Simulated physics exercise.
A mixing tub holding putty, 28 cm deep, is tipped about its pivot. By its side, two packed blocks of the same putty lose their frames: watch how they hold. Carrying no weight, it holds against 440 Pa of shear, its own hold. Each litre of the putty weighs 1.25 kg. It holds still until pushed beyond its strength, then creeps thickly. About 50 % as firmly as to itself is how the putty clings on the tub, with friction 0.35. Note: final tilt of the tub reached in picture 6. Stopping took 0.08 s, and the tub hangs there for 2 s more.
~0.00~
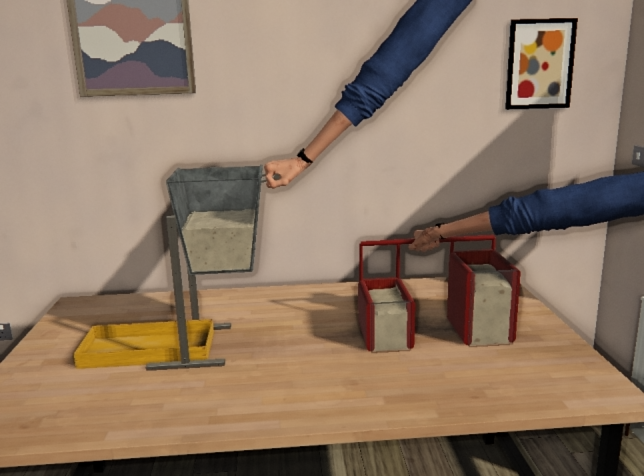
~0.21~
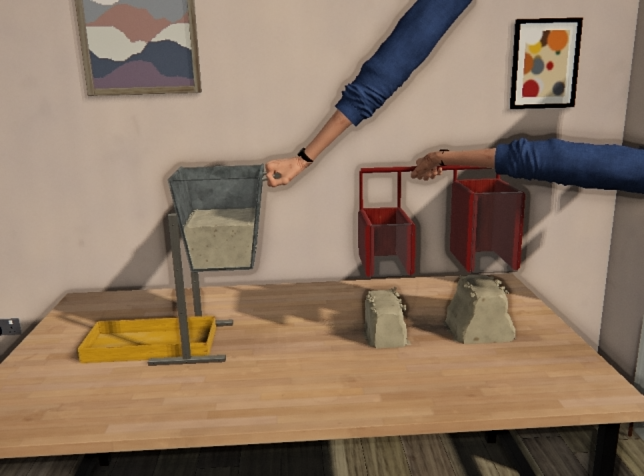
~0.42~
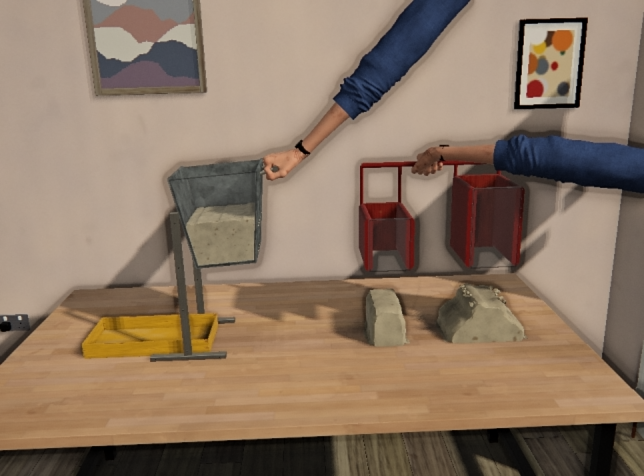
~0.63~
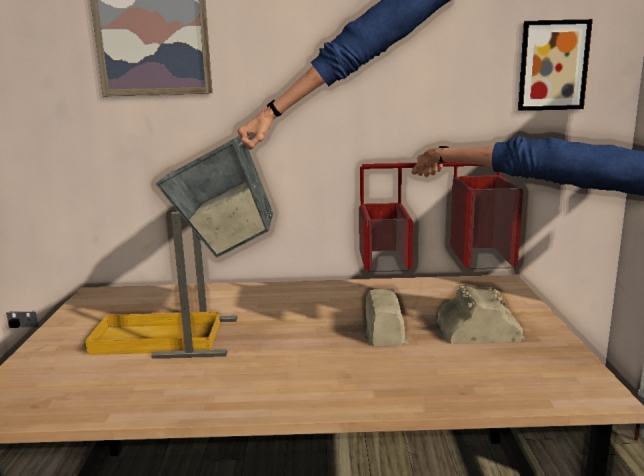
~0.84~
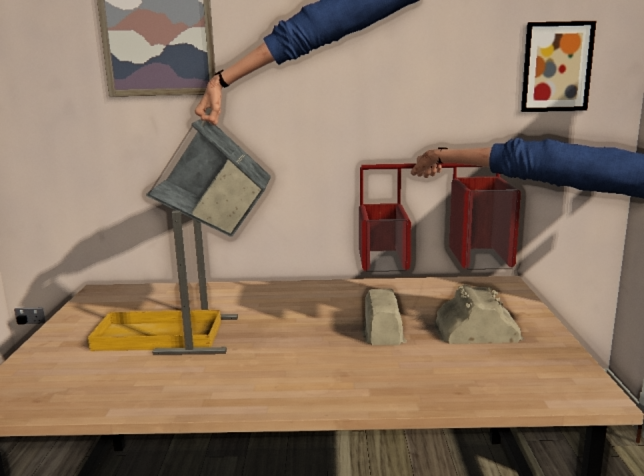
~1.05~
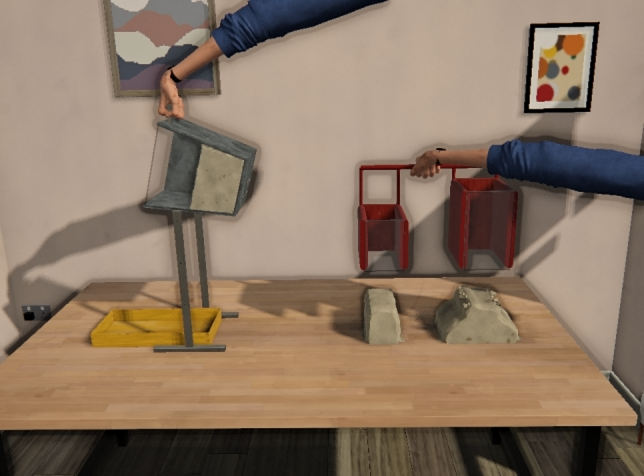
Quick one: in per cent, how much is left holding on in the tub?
Expect around 100 %.
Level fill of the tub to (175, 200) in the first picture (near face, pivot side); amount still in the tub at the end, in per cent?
100 %.
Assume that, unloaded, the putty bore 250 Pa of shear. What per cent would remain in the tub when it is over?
That works out near 100 %.
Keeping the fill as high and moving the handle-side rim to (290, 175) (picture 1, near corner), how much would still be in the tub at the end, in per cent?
I'd guess around 95 per cent remains.
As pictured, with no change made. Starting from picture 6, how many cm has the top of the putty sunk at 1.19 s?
Roughly 2 cm.
After 1.19 s, the tub is at 75 degrees and holds 100 %.
After 1.36 s, the tub is at 75 degrees and holds 100 %.
After 1.53 s, the tub is at 75 degrees and holds 100 %.
After 1.70 s, the tub is at 75 degrees and holds 100 %.
After 3.05 s, the tub is at 75 degrees and holds 100 %.
